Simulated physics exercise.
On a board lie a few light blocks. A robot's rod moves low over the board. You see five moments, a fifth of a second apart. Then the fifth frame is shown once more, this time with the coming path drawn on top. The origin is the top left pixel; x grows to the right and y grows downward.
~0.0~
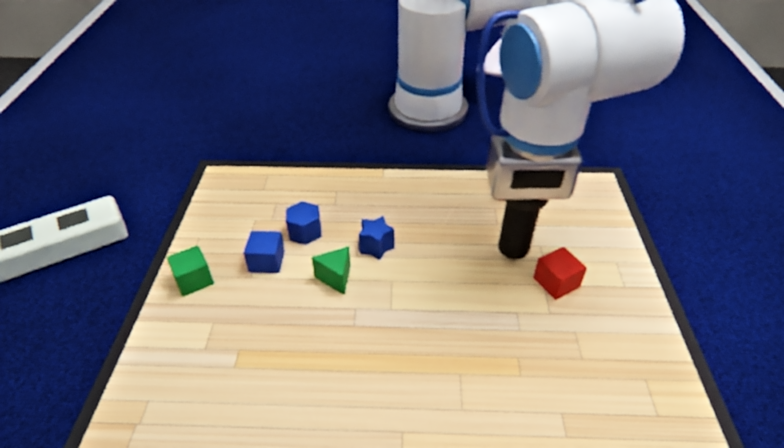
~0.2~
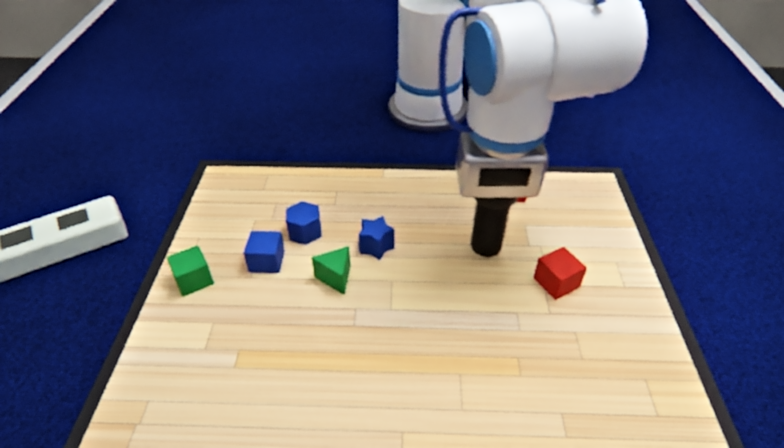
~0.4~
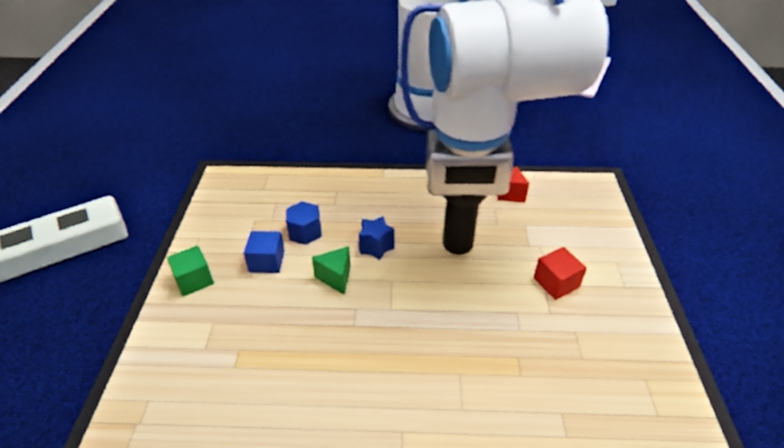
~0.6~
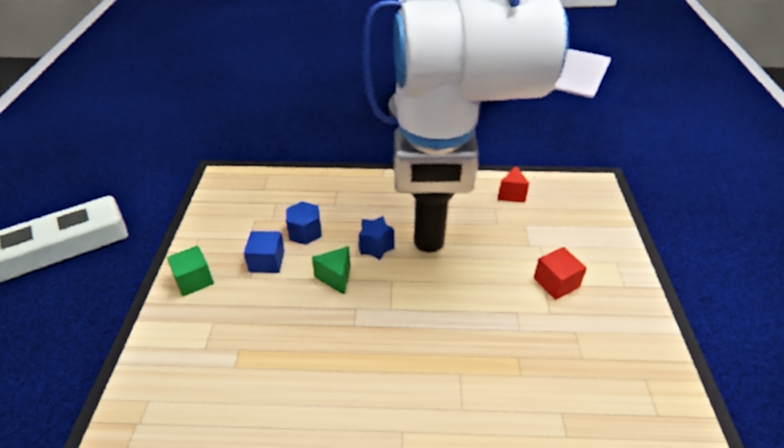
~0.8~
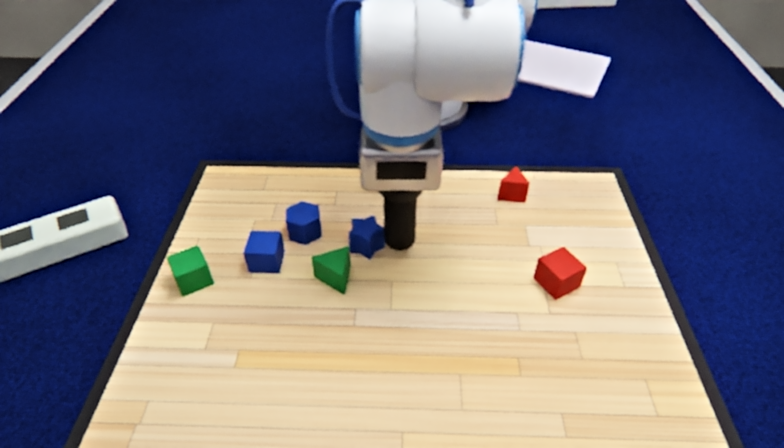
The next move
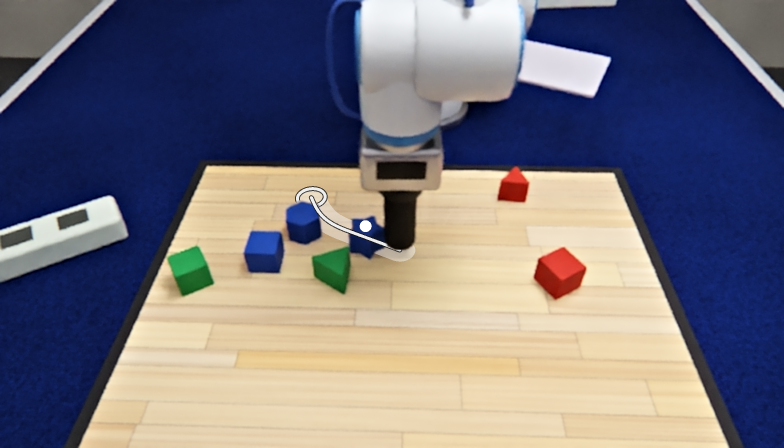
On a wooden board, a robot's rod moves left and nudges a blue star block slightly left.
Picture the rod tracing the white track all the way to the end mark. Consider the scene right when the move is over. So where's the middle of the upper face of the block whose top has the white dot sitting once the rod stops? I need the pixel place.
The spot you're after is about (319, 224) in the image.
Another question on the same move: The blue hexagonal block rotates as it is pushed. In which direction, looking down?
Answer: With the clock.
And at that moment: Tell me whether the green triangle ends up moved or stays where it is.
By the last moment, the green triangle will still be in its place.
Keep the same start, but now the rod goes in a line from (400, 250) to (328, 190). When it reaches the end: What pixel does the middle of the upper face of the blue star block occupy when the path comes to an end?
It will end up at (345, 218).
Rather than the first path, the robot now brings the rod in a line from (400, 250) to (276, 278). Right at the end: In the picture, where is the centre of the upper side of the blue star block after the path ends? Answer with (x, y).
I'd expect the centre of its top face to be at (321, 227).
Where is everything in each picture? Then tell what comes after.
The first picture shows tip of the rod at (514, 249), middles of tops, blue hexagonal block at (302, 212), green triangle at (334, 259), blue star block at (375, 227).
The second picture shows rod at (486, 247), nothing pushed.
The third picture shows rod at (458, 245), nothing pushed.
The fourth picture shows rod at (429, 243), nothing pushed.
The fifth picture shows rod at (400, 241), blue hexagonal block at (302, 212), green triangle at (334, 259), blue star block at (366, 226).
The line goes from (400, 250) via (362, 236) and (328, 221), ending at (311, 198); the dot is on the blue star block.
What follows on the original path. One third of the way, rod at (361, 226); blue star block at (331, 224), turned 55° anticlockwise.
Two thirds of the way, rod at (327, 211); blue hexagonal block at (290, 213), turned 35° clockwise; blue star block at (319, 224), turned 110° anticlockwise.
At the end, rod at (310, 188); blue hexagonal block at (290, 213), turned 35° clockwise; green triangle unmoved; blue star block at (319, 224), turned 110° anticlockwise.
